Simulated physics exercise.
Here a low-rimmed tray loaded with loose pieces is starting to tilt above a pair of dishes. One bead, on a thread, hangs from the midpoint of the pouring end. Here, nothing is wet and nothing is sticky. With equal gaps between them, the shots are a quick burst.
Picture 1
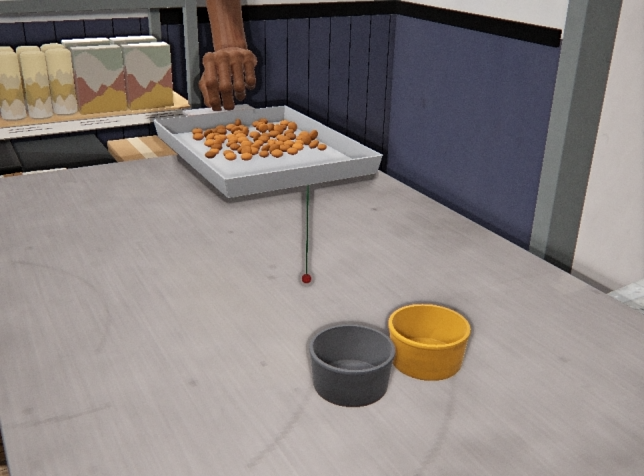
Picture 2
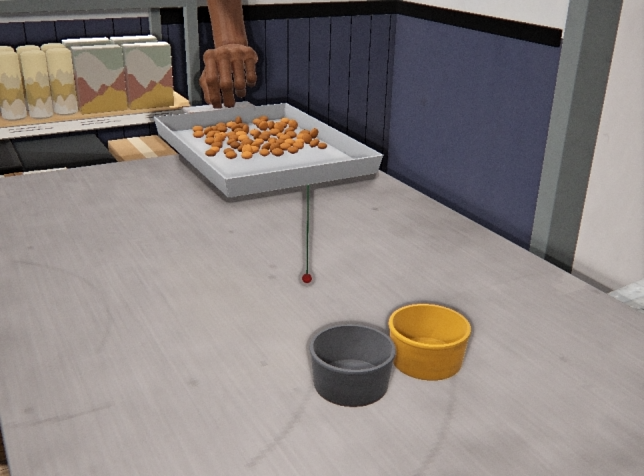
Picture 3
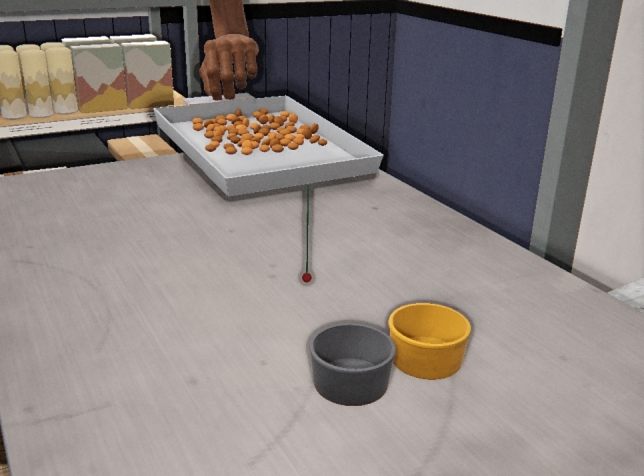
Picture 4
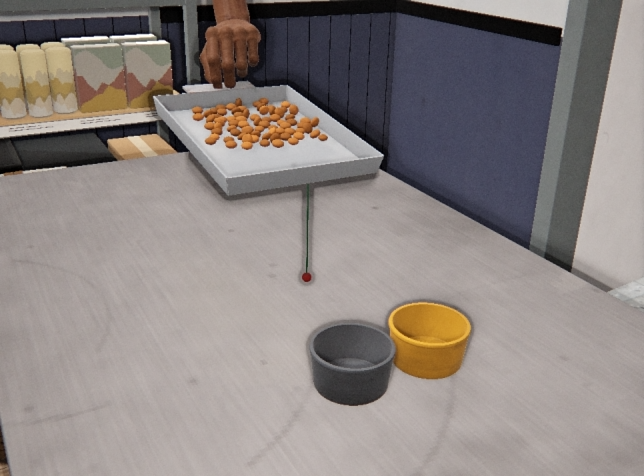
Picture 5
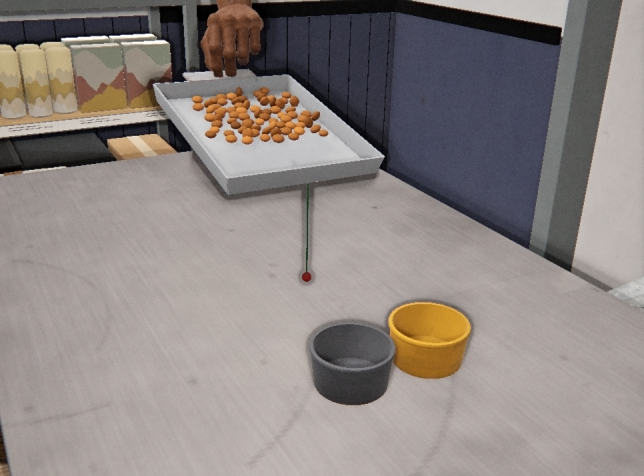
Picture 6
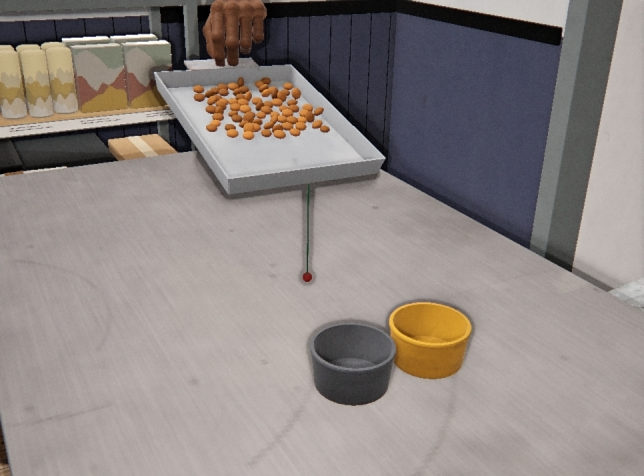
The clip shows a hand at the far edge of a grey tray of small orange-brown pieces, gradually raising that edge so the tray tilts slightly toward the viewer, while a dark grey dish and a yellow dish stay still.
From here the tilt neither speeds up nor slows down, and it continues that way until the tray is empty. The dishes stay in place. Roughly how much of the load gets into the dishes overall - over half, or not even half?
The dishes end up holding not even half.
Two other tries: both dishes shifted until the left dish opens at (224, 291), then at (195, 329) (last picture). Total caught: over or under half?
Try 1: A lesser share; try 2: A lesser share.
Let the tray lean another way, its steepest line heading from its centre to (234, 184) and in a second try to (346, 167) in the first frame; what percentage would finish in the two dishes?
The first try gives close to 0 per cent, the second close to 0 per cent.
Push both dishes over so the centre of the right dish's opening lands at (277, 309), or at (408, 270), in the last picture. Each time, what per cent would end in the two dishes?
10 % and 20 %.
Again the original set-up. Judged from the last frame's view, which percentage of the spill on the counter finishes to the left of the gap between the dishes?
I reckon around 80 per cent.
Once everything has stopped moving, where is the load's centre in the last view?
(349, 341).
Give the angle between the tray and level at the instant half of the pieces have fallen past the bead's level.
Angle: Close to 110°.
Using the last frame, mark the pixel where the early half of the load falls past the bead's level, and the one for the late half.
The first part passes (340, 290); everything after passes (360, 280).
Soon, tray tipped steeply; nearly all on the tray; a stray few in the air.
A while on, tray tipped right over; most on the tray; a small part outside both; a small part in the air.
Towards the end, tray tipped past a quarter turn; all outside both.
Finally, tray tipped past a quarter turn; none in the left dish; none in the right dish; all outside both.
